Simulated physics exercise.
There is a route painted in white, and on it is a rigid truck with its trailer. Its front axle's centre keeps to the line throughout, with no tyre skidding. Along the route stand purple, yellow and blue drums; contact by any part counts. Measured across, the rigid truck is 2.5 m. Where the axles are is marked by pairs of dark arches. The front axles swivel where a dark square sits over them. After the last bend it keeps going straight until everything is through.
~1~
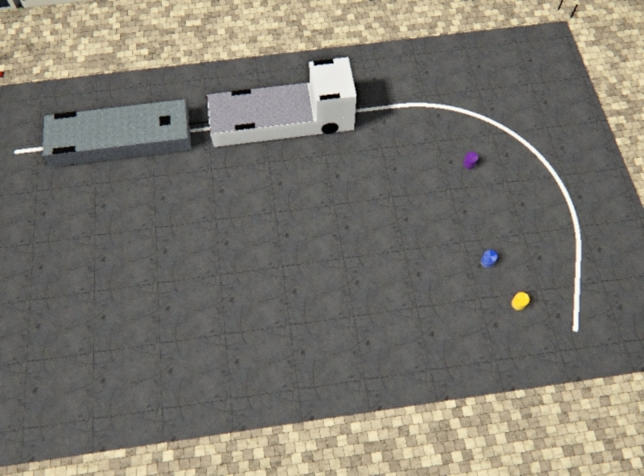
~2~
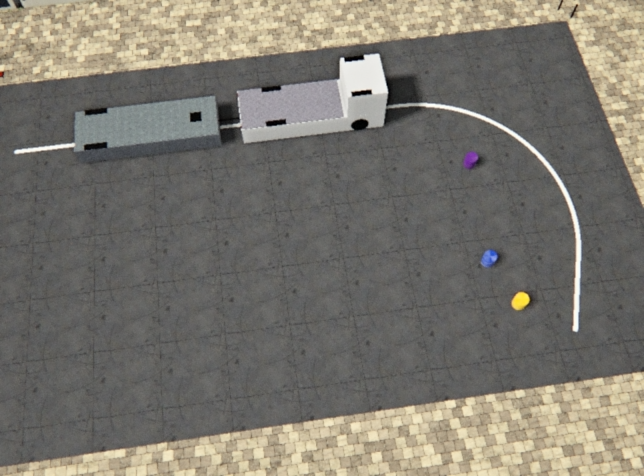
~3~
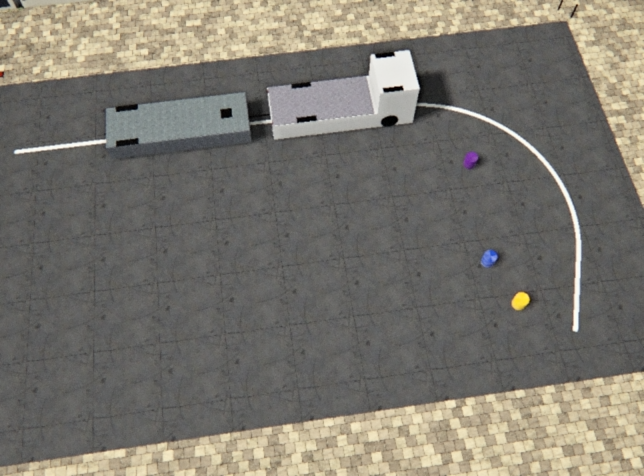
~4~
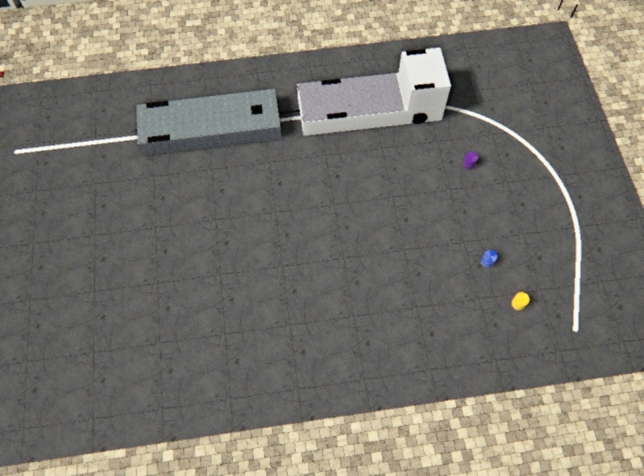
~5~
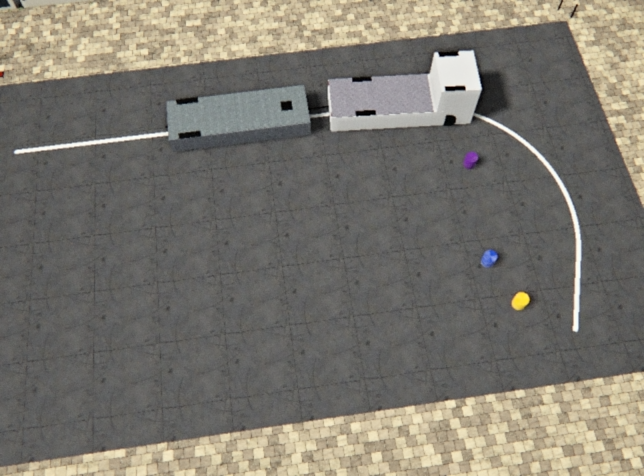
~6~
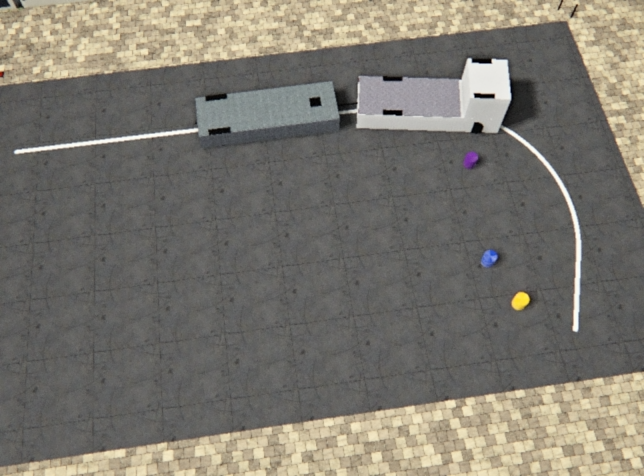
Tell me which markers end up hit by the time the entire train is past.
Purple suffers contact; yellow suffers contact; blue goes unscathed.
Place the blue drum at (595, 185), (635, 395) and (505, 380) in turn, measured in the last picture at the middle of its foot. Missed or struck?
Results in order - collision, no collision, no collision.
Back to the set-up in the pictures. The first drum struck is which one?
The purple one is first.
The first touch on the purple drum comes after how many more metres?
11.5 m.
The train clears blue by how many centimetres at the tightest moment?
Blue has 70 to spare.
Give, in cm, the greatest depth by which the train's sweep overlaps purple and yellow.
Results - purple 130, yellow 30.
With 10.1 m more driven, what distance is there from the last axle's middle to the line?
Looks like around 80 cm away from it.
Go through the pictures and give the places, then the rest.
The first frame shows nose (348, 97); last axle (65, 132); still straight; purple (470, 161), yellow (520, 302), blue (489, 259); 1 trailer.
The second frame shows nose (378, 93); last axle (96, 129); still straight.
The third frame shows nose (408, 90); last axle (127, 125); still straight.
The fourth frame shows nose (438, 87); last axle (158, 121); turned 1°.
The fifth frame shows nose (468, 90); last axle (188, 118); turned 4°.
The sixth frame shows nose (498, 99); last axle (218, 114); turned 11°; purple (470, 161), yellow (520, 302), blue (489, 259).
After another 6.0 m, the last axle is at (319, 104) of the last picture, 15 cm off the line.
After another 11.6 m, the last axle is at (401, 110) of the last picture, 115 cm off the line; the trailer has hit purple.
After another 23.2 m, the last axle is at (533, 229) of the last picture, 255 cm off the line; the trailer has hit yellow.
After another 24.2 m, the last axle is at (539, 247) of the last picture, 220 cm off the line; blue has been passed with 65 cm to spare.
After another 29.9 m, the last axle is at (563, 364) of the last picture, 85 cm off the line; 2 of 3 struck in all.
